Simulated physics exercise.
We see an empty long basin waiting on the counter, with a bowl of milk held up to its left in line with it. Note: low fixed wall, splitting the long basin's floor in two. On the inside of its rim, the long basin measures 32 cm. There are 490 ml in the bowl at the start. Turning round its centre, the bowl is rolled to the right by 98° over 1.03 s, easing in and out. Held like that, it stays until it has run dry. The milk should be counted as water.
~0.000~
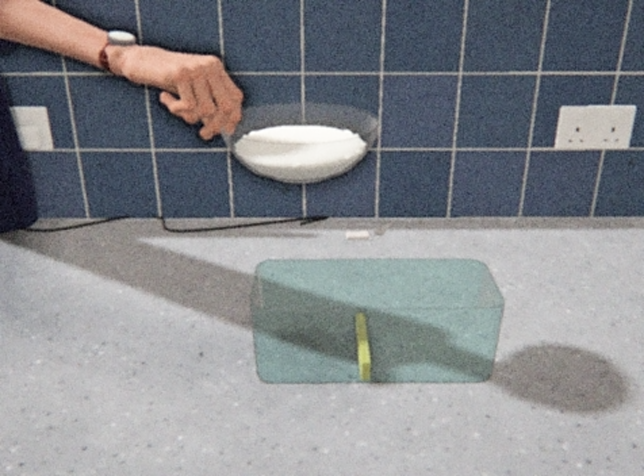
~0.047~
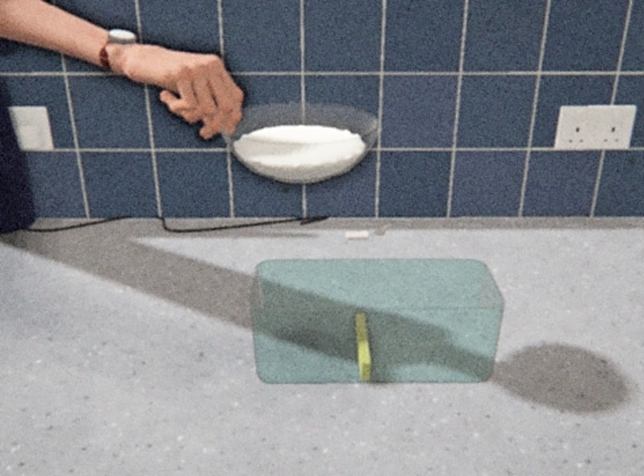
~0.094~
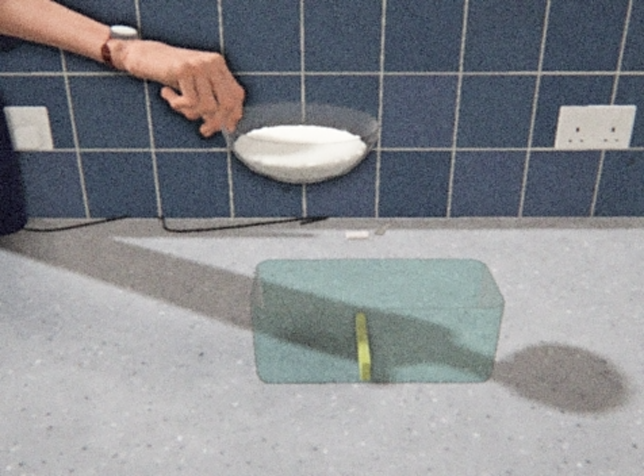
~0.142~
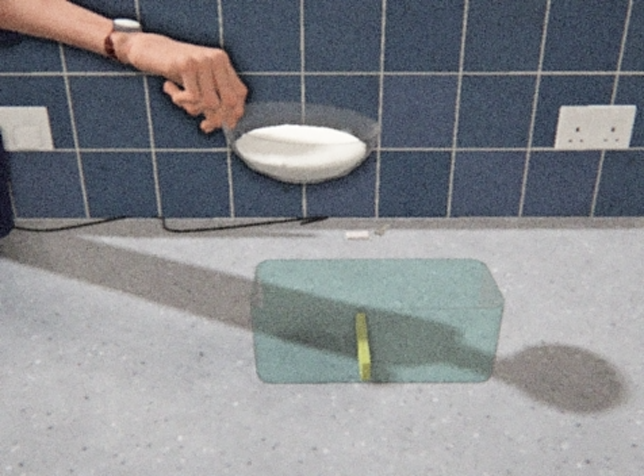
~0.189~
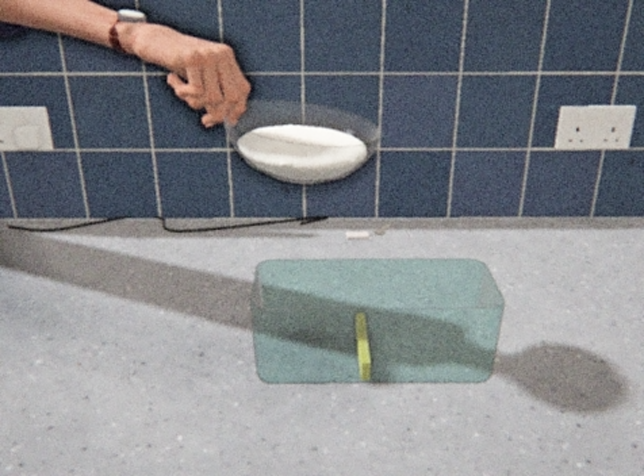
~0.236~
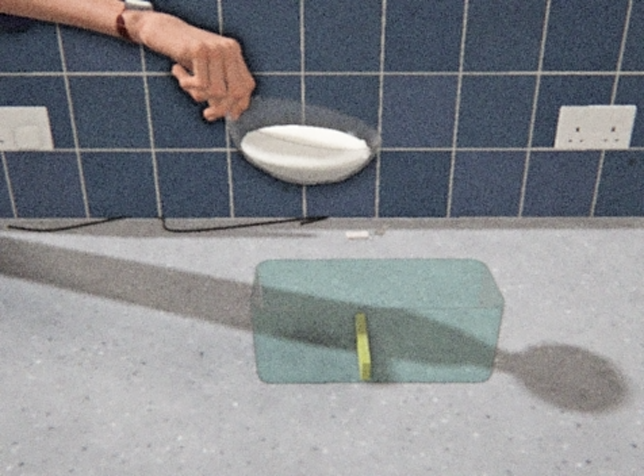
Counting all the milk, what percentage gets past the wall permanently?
The share past the wall is about 82 per cent.
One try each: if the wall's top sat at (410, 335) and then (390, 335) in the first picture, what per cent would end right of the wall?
50 % and 70 %.
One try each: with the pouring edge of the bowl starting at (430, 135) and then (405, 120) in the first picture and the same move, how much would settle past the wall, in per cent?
In turn about 80 and 85 per cent.
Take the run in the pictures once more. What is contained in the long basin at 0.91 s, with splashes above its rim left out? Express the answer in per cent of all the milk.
I reckon close to 92 per cent.
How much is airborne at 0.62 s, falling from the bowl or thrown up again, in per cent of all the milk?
I'd put it at about 56 percent.
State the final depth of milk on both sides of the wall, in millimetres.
About 4 mm left, about 20 mm right.
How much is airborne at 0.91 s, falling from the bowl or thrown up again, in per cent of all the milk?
Close to 8 in every hundred parts.
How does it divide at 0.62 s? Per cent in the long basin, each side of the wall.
Around 0 on the left side and 14 on the right side.
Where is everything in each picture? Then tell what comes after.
Tilt 0°; pouring edge (378, 123); surface from (235, 143) to (366, 143); the long basin's rim runs from (254, 284) to (494, 283); the wall's top is at (363, 338), in the first picture.
Tilt 1°; pouring edge (378, 124); surface from (235, 142) to (365, 143), in the second picture.
Tilt 2°; pouring edge (379, 126); surface from (235, 141) to (365, 144), in the third picture.
Tilt 5°; pouring edge (379, 129); surface from (237, 140) to (366, 145), in the fourth picture.
Tilt 8°; pouring edge (380, 134); surface from (238, 139) to (368, 147), in the fifth picture.
Tilt 12°; pouring edge (381, 139); surface from (241, 138) to (370, 148), in the sixth picture.
By 0.62 s the tilt is 65° and 32 per cent is still to pour, 0 is left of the wall and 13 right of it.
By 0.91 s the tilt is 95° and 0 per cent is still to pour, 12 is left of the wall and 80 right of it.
By 1.21 s the tilt is 98° and 0 per cent is still to pour, 16 is left of the wall and 82 right of it.
By 1.53 s the tilt is 98° and 0 per cent is still to pour, 16 is left of the wall and 82 right of it.
At rest 16 per cent lies left of the wall, 82 right of it and 1 outside.
